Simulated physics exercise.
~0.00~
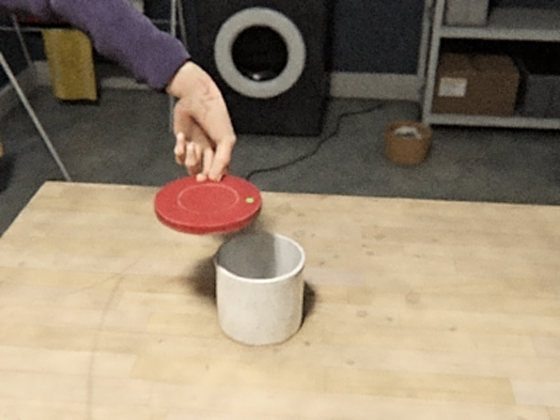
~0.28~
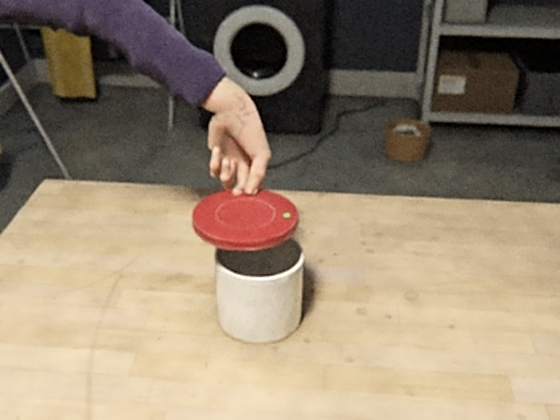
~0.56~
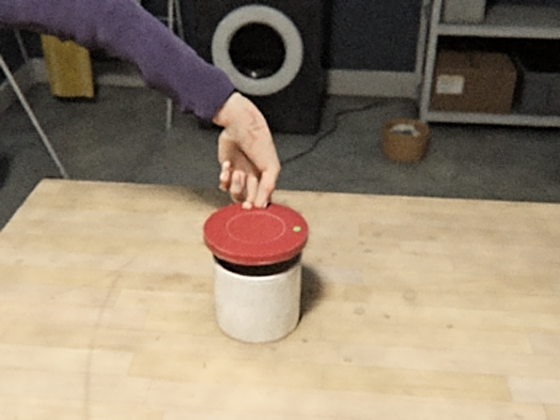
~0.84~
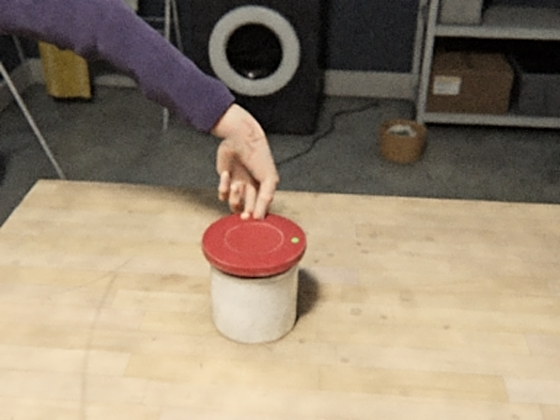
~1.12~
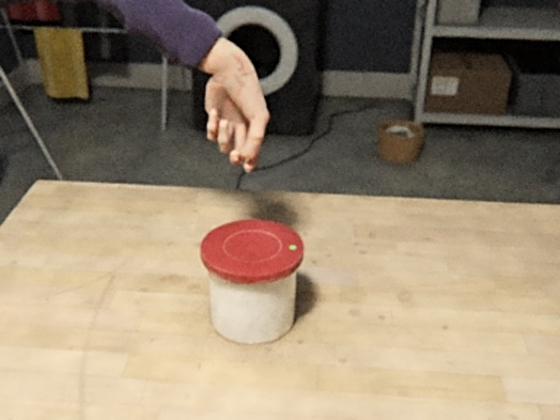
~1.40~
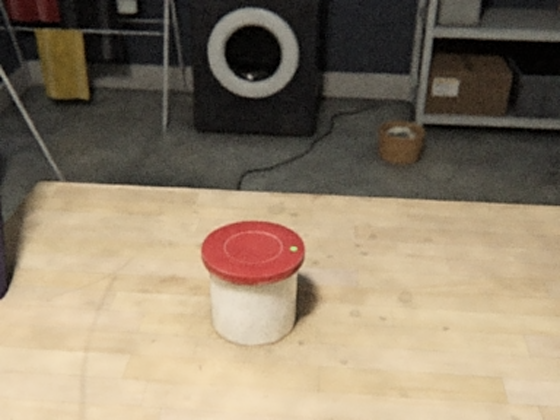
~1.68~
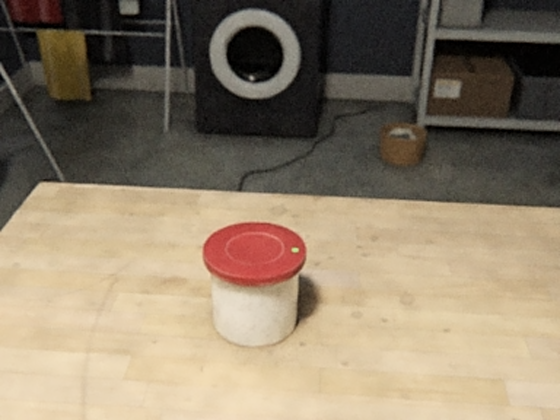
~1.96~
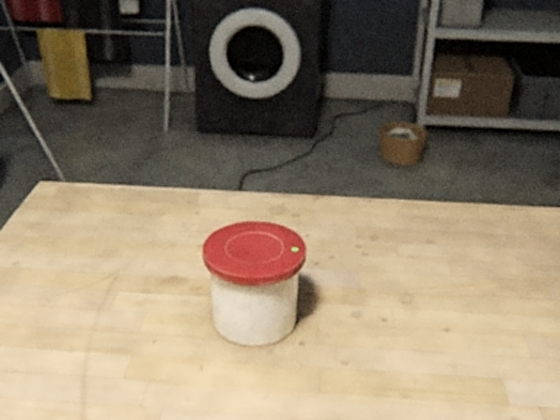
A hand lowers a red lid onto a white container, lets go, and the lid stays.
